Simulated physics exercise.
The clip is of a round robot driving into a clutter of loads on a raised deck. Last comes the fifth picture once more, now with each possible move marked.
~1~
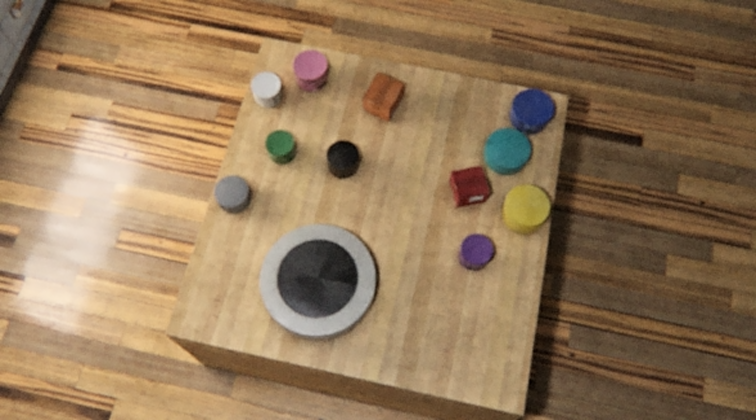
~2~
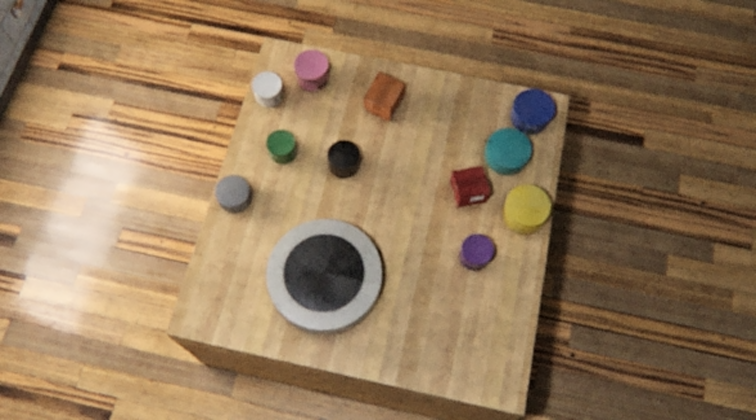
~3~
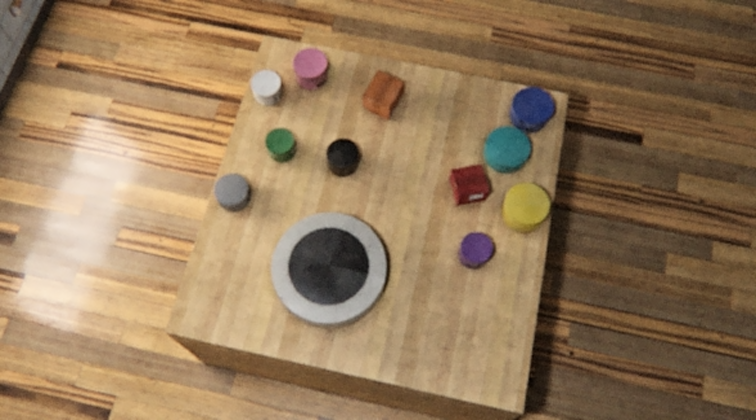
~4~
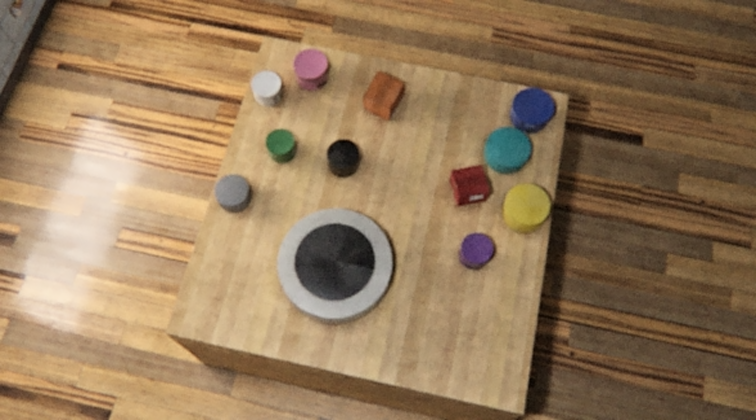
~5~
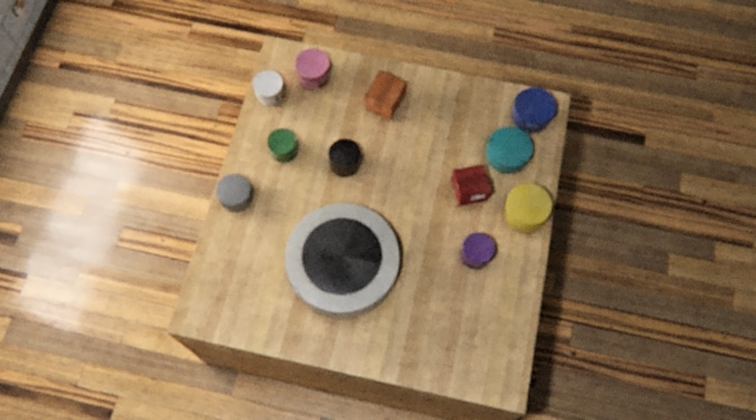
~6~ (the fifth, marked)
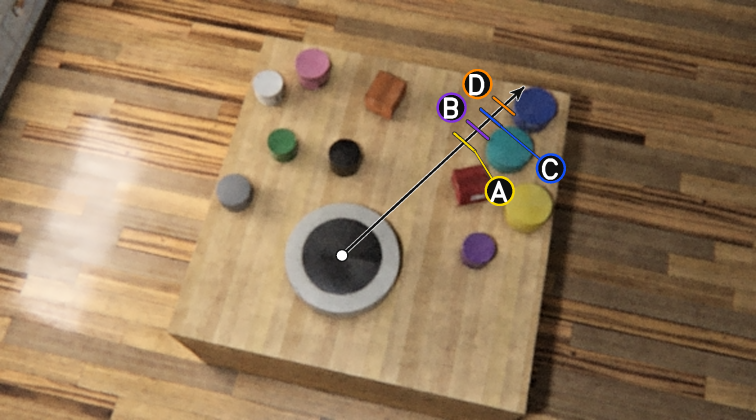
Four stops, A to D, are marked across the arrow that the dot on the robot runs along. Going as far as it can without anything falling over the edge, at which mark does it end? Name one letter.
C is the last safe stop.
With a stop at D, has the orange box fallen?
By then, no.
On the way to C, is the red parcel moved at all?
Yes.
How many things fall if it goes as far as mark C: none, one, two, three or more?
By then, none.
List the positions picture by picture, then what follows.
The first frame shows pink pail (311, 72); white pail (267, 90); red parcel (469, 187).
The second frame shows robot (325, 276); green pail (282, 147).
The third frame shows robot (330, 270); orange box (383, 95).
The fourth frame shows robot (336, 266); yellow canister (526, 209).
The fifth frame shows robot (343, 260); blue pail (533, 111); purple pail (477, 251); pink pail (313, 70).
On the marked copy, A at (465, 142); B at (478, 130); C at (491, 118); D at (504, 106); the arrow from (342, 255) to (523, 88); the white dot at (342, 255).
Following C. Soon after the start, robot (398, 209); grey canister (235, 193); white pail (269, 89).
Later, robot (450, 161); blue pail (536, 104); red parcel (519, 172).
In the end, robot (489, 124); turquoise canister (562, 131); blue pail (546, 91); nothing has fallen.
As for the rest, A is safe but short; B is safe but short; D drops the blue pail and turquoise canister.
